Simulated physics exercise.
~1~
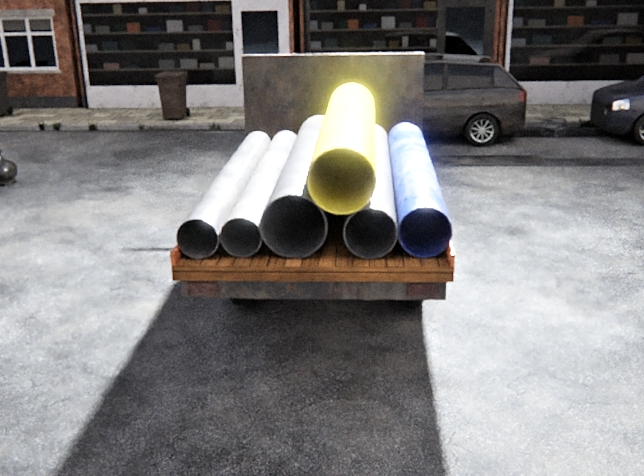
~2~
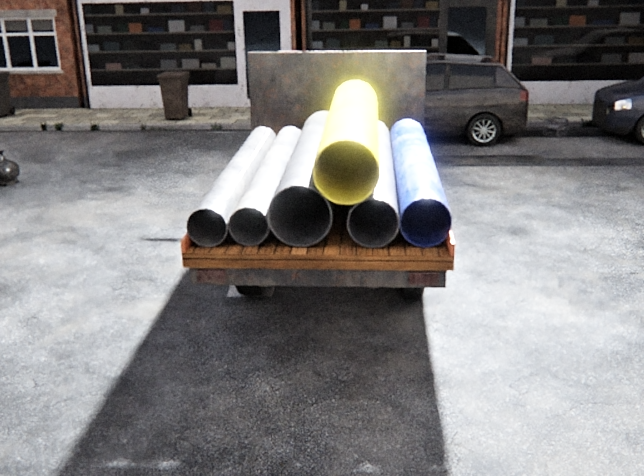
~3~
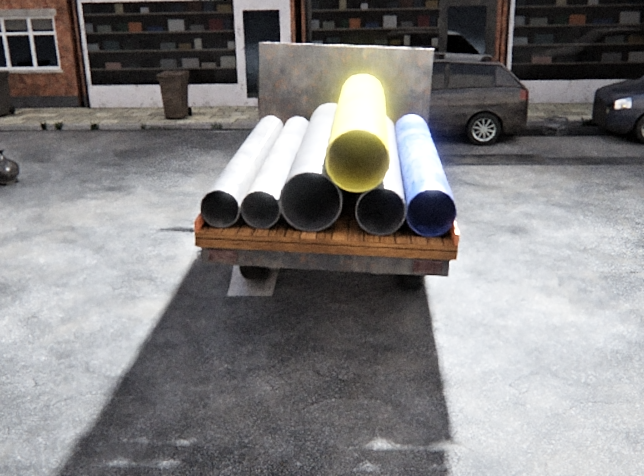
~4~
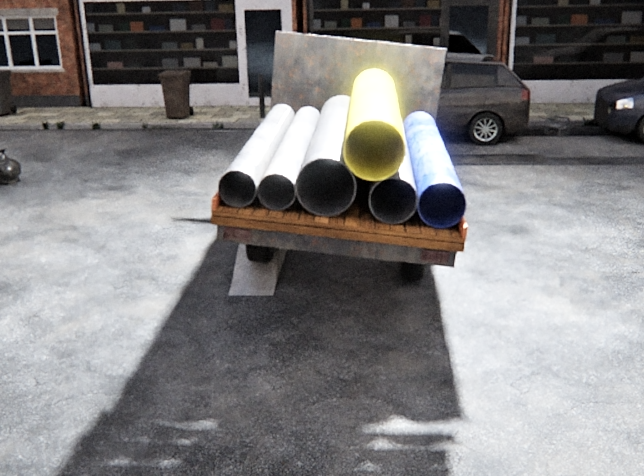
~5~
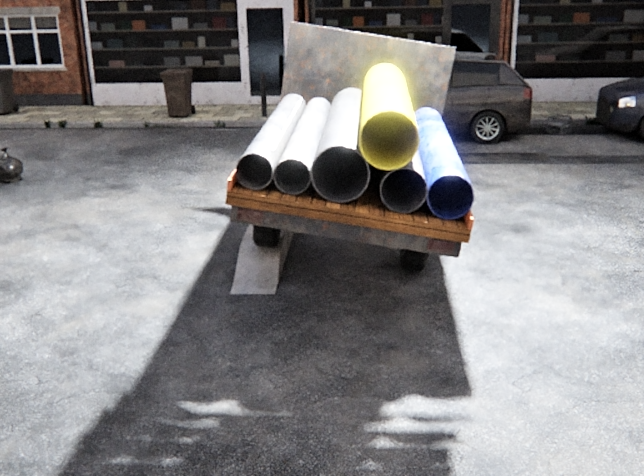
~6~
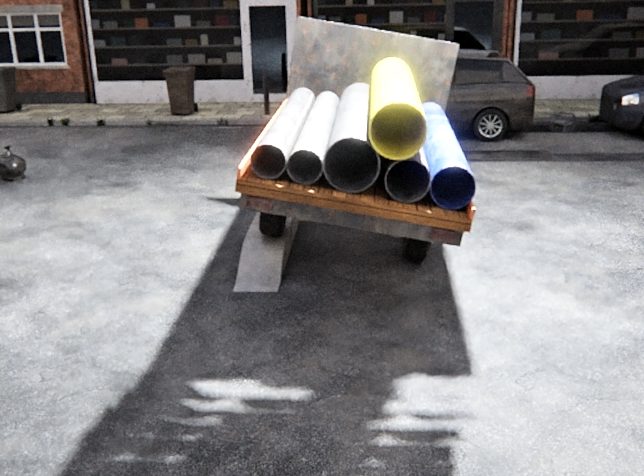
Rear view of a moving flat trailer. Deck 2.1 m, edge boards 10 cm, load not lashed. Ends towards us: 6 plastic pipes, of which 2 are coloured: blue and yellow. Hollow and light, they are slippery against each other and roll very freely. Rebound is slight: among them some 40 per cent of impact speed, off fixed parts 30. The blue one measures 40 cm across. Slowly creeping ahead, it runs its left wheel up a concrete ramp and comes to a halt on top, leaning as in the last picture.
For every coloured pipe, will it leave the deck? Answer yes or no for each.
Blue - no, yellow - yes.
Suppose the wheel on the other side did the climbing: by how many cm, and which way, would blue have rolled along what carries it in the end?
Net shift: Near 5 cm left.
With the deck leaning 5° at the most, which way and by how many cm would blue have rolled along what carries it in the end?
Rightwards, around 0 cm.
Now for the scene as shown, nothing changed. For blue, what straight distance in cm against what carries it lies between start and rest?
Blue: 0.
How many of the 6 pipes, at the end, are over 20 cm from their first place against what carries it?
1.
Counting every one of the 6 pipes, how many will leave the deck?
I make it 1 exactly.
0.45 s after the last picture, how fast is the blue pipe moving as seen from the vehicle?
Speed: Approx. 0.0 m/s.
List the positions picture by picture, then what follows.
The first frame shows blue (425, 234), yellow (342, 181); 5 of the 6 make up the bottom layer.
The second frame shows blue (426, 224), yellow (346, 172); the deck is level.
The third frame shows blue (432, 214), yellow (358, 161); the deck slopes 3° down to the right.
The fourth frame shows blue (442, 206), yellow (374, 150); the deck slopes 7° down to the right.
The fifth frame shows blue (451, 198), yellow (389, 140); the deck slopes 10° down to the right.
The sixth frame shows blue (453, 189), yellow (398, 131); the deck slopes 10° down to the right.
Another 0.5 s on from the last picture, blue is on the deck, 20 cm from the right edge; yellow is up on others, 65 cm from the right edge, rolling right; 0 off so far.
Another 0.9 s on from the last picture, yellow is up on others, 55 cm from the right edge, rolling right; still the same for blue; 0 off so far.
Another 1.3 s on from the last picture, yellow is up on others, 25 cm from the right edge, rolling right; still the same for blue; 0 off so far.
Another 1.8 s on from the last picture, yellow is dropping off the right side; still the same for blue; 1 off so far.
In the end (5.3 s after the last picture), blue is on the deck, 20 cm from the right edge; yellow is on the ground to the right; 1 off so far.
